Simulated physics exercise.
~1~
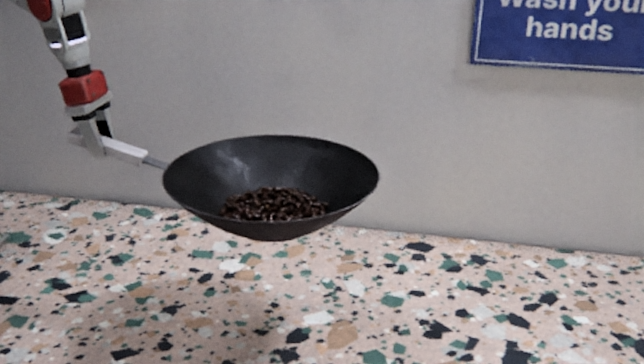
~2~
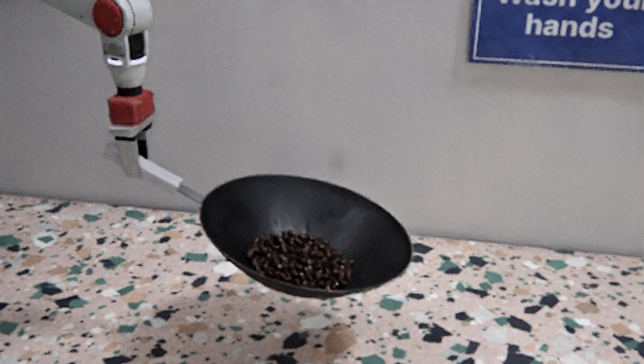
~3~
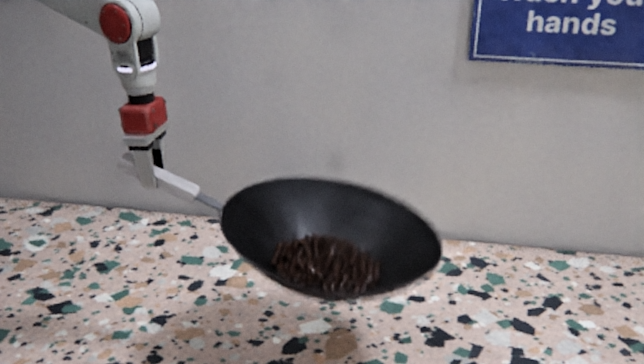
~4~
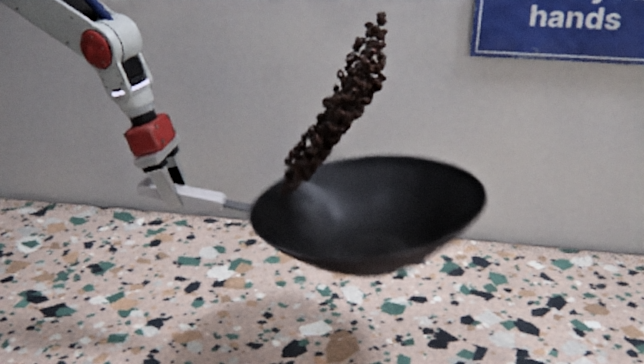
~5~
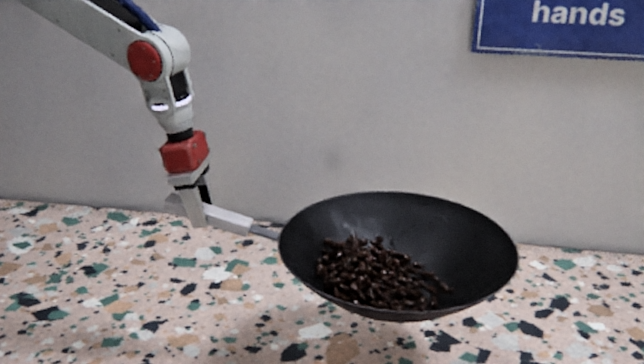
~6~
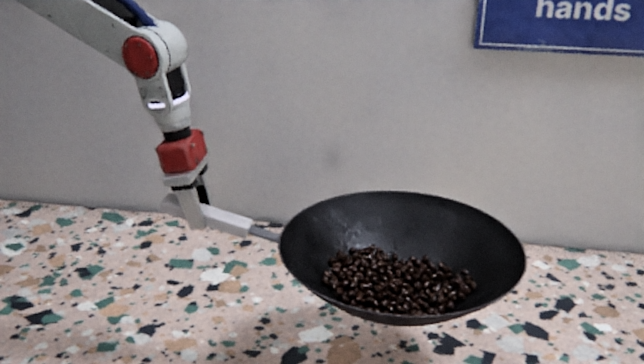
A robotic arm moving a black wok rightward, tossing dark beans into the air and catching them, ending with beans resting inside.
